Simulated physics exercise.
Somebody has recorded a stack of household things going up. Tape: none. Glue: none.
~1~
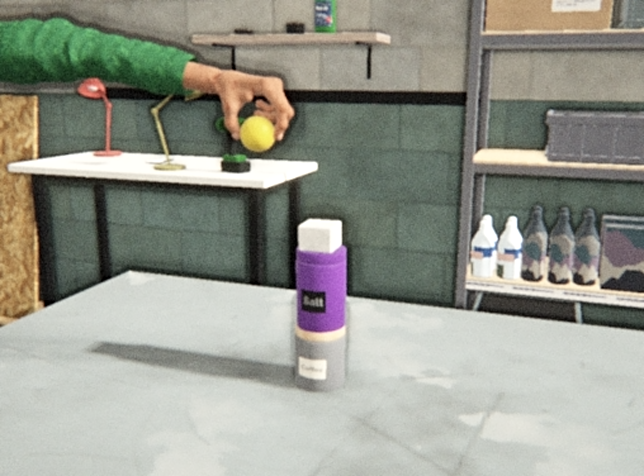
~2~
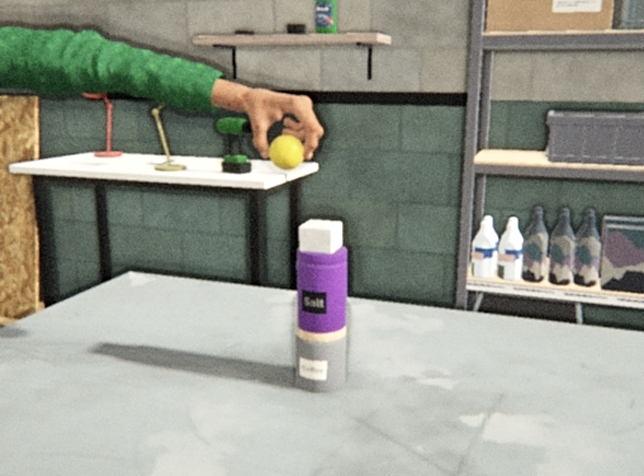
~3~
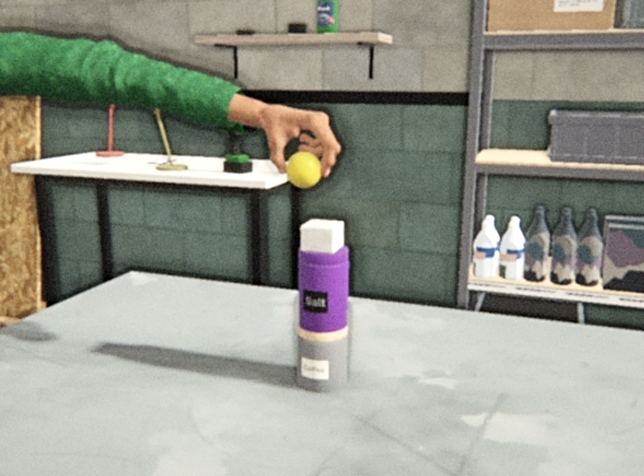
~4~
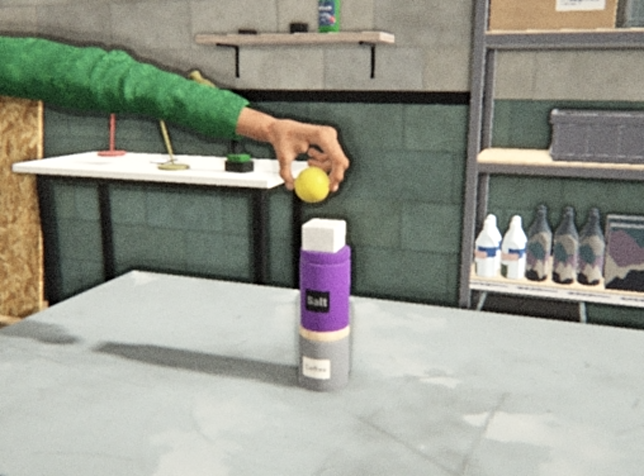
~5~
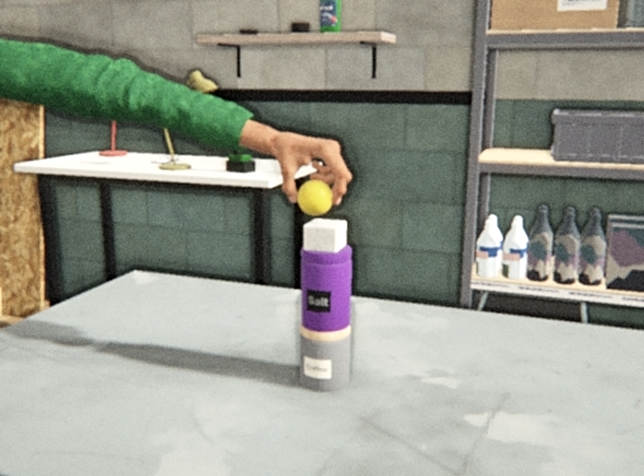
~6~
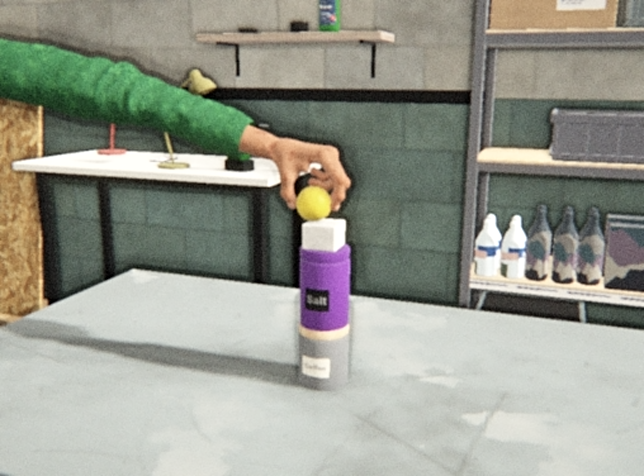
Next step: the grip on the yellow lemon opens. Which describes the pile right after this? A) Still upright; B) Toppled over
The answer is A.
Then, 0.20 s later than the last frame, all is still.
Then, 0.60 s later than the last frame, yellow lemon resting near (314, 205).
When it is over, all 4 as before. End places, in pixels of the last picture, yellow lemon near (314, 205). The pile stays up.
